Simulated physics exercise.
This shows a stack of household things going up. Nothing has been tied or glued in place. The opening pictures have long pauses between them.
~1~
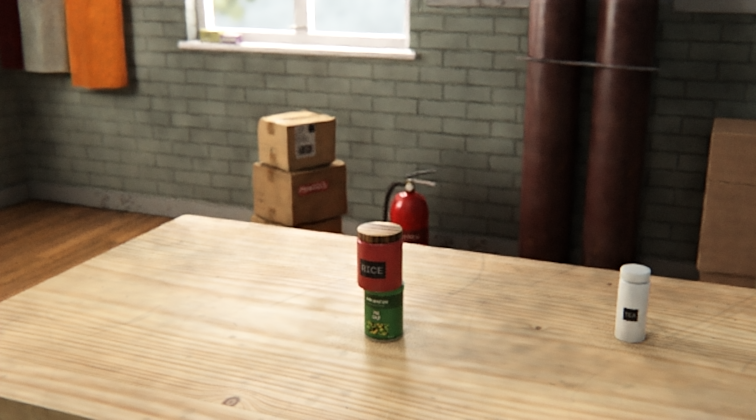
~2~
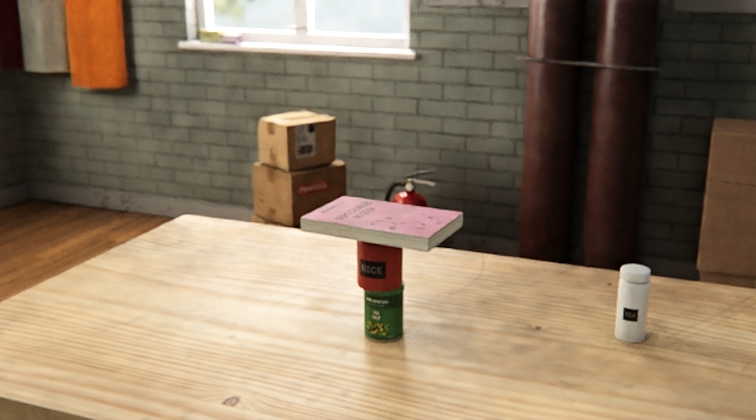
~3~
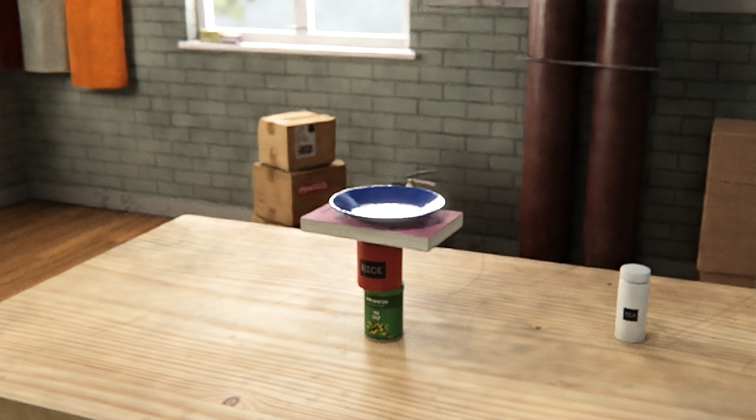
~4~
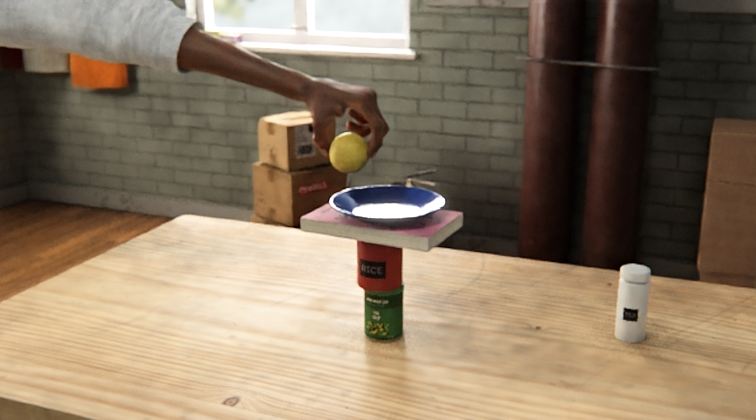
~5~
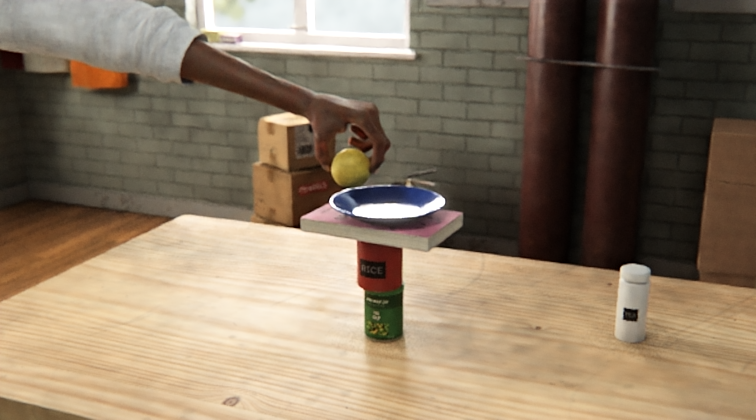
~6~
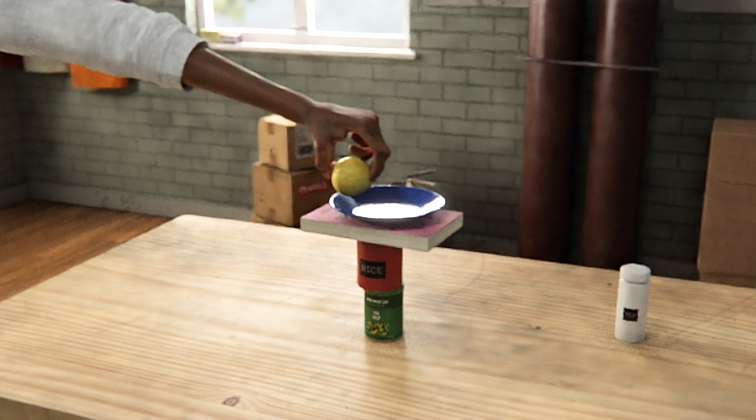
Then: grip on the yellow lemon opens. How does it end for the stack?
The pile will stay secure.
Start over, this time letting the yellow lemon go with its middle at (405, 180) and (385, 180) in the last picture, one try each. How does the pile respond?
The pile remains standing the first time and remains standing the second time.
Then, 0.40 s later than the last frame, all is still.
Then, 1.20 s later than the last frame, yellow lemon resting near (351, 178).
When it is over, all 6 as before. End places, in pixels of the last picture, yellow lemon near (351, 178). The pile holds.
